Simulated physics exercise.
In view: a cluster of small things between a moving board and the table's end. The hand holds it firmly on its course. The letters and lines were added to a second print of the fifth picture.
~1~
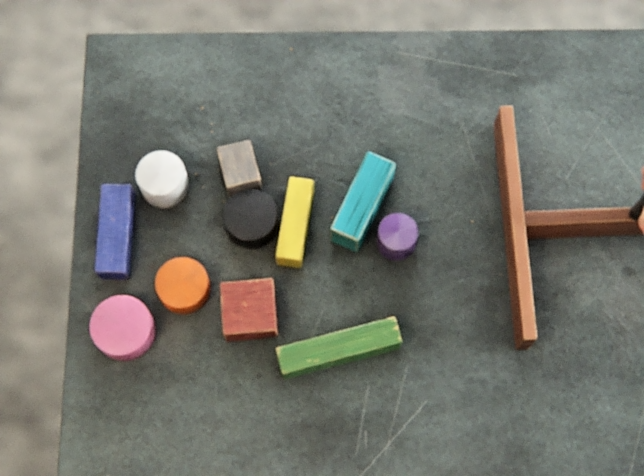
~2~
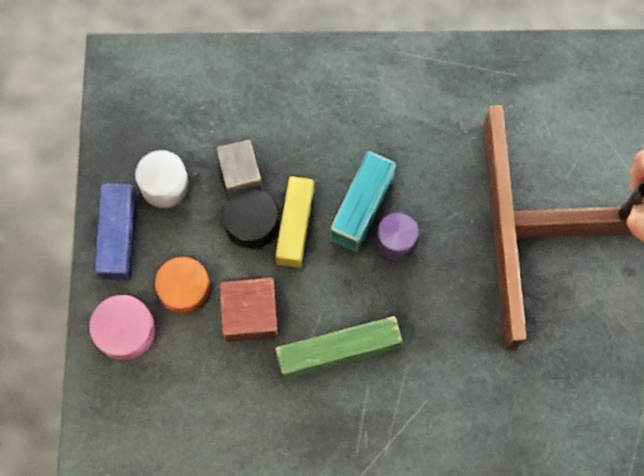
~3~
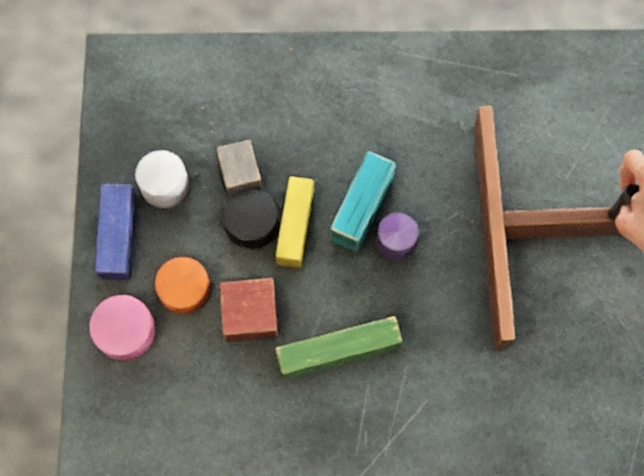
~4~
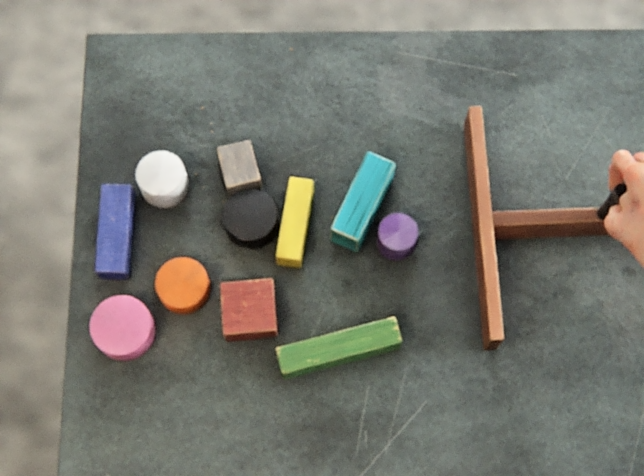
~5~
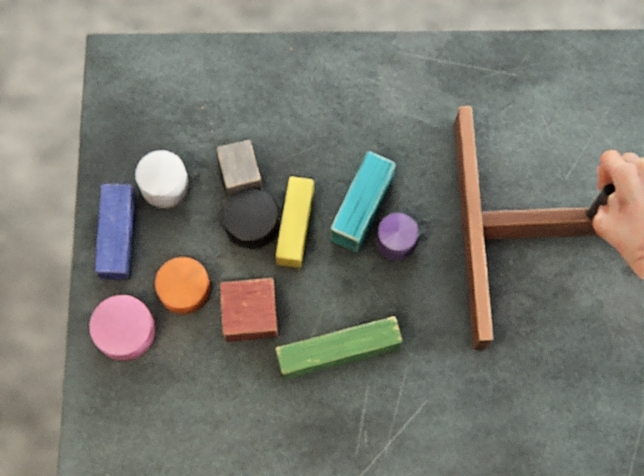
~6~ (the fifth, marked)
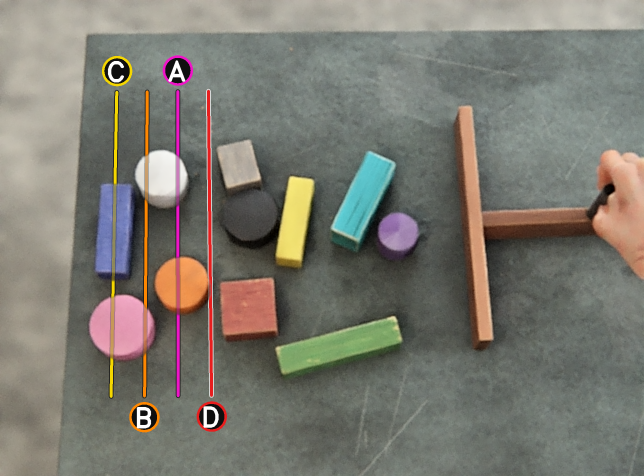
On a dark, scratched tabletop, small coloured blocks and round pieces sit scattered at the left, while a brown T-shaped wooden pusher stands to their right. A hand comes into view at the right edge, gripping its handle and sliding it slowly leftward, narrowing the gap to the pieces, which stay still.
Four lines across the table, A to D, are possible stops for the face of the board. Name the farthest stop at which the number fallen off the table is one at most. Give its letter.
It should halt at A.
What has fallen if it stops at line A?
The blue bar.
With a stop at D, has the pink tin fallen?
By then, no.
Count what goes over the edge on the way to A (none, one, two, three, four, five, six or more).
In all, one.
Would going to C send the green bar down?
No.
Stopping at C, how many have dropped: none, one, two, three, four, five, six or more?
In all, six or more.
On the marked copy, A at (178, 237); B at (146, 237); C at (114, 237); D at (210, 236).
With A. Early on, board (369, 220); green bar (304, 349); black tin (237, 215).
Further on, board (261, 221); white tin (124, 149); black tin (150, 190).
At the end, board (178, 222); blue bar over the edge; black tin (80, 178); one fallen.
As for the rest, B drops five; C drops six; D is within the limit but short.
